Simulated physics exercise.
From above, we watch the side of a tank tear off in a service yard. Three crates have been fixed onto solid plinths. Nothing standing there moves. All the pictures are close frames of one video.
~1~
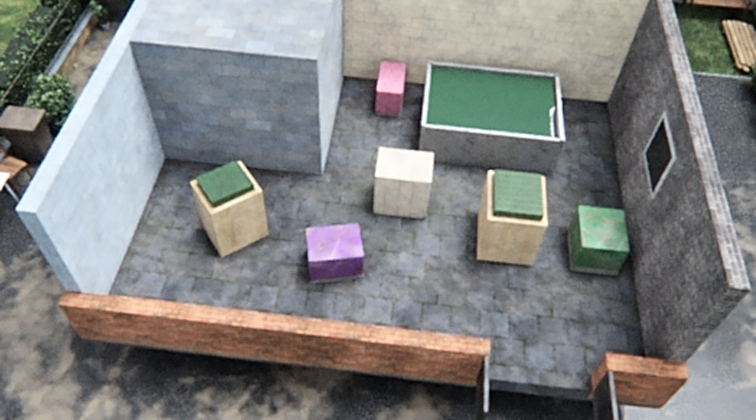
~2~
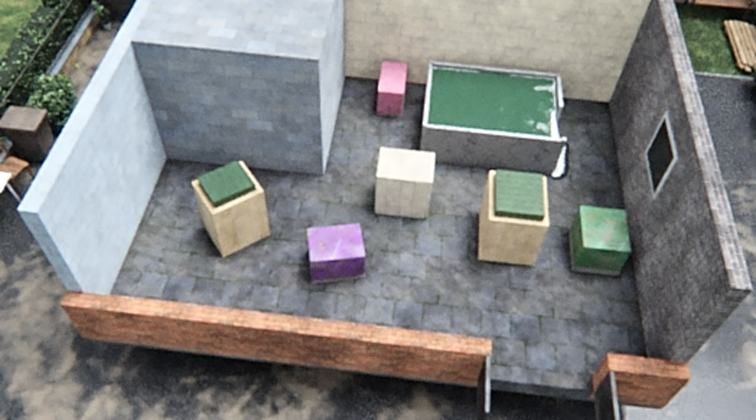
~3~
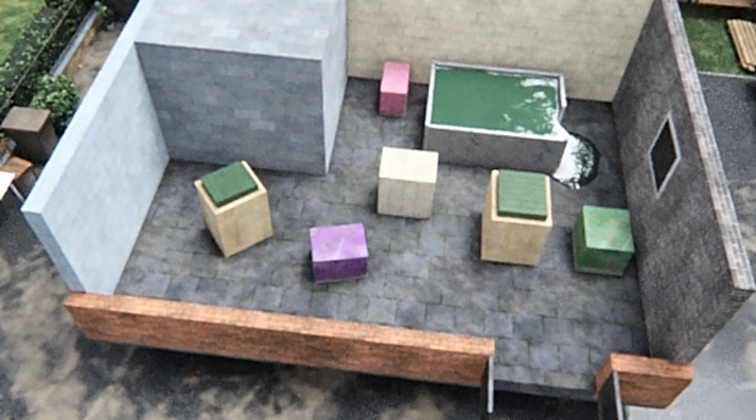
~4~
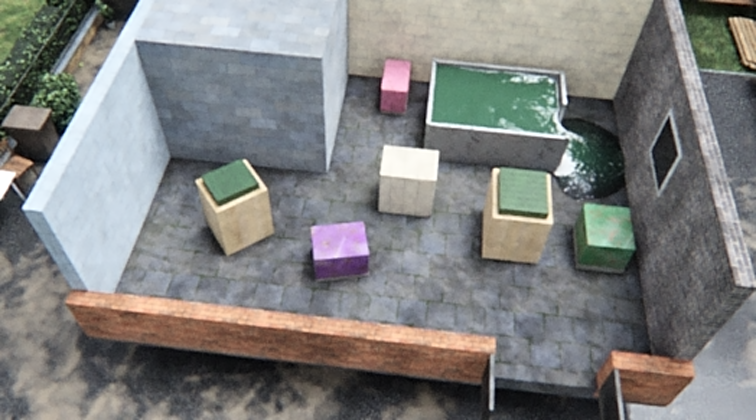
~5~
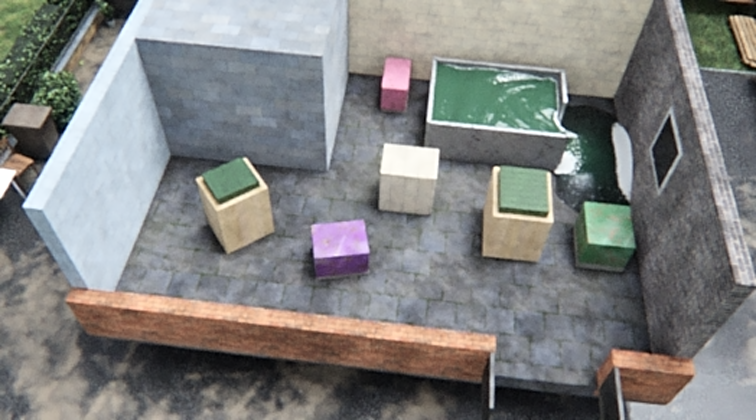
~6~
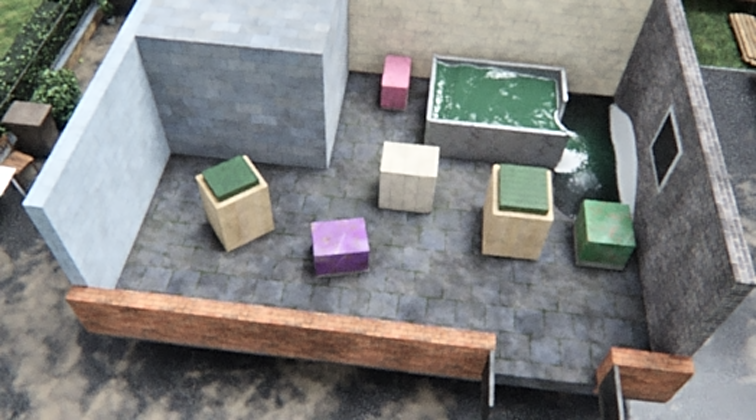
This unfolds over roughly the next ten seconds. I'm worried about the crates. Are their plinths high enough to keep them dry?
The purple crate meets the water; the pink crate meets the water; the green crate meets the water.
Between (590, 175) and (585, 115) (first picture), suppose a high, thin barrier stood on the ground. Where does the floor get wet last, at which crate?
I'd pick the purple one.
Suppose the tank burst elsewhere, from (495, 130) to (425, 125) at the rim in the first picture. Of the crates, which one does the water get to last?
Answer: The one in pink.
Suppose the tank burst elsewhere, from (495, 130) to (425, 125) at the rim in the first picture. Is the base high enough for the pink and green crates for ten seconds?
The pink crate is reached; the green crate is untouched.
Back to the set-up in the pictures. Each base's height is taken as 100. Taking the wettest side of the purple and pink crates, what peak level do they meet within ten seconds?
About 140 % and 430 %.
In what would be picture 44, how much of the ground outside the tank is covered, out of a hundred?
I'd estimate some 75 per cent.
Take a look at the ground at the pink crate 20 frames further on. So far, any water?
My answer for pink: The flood got there.
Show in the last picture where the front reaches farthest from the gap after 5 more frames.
Pixel estimate: (638, 321).
A moment on, water covers 10 % of the floor; the purple crate not reached, the pink crate not reached, the green crate water round its plinth.
Next, water covers 25 % of the floor; the purple crate not reached, the pink crate not reached, the green crate water round its plinth.
Then, water covers 45 % of the floor; the purple crate not reached, the pink crate water round its plinth, the green crate water round its plinth.
Later, water covers 75 % of the floor; the purple crate water round its plinth, the pink crate water round its plinth, the green crate water round its plinth.
In the end, water covers 100 % of the floor; the purple crate was topped, the pink crate was topped, the green crate was topped.
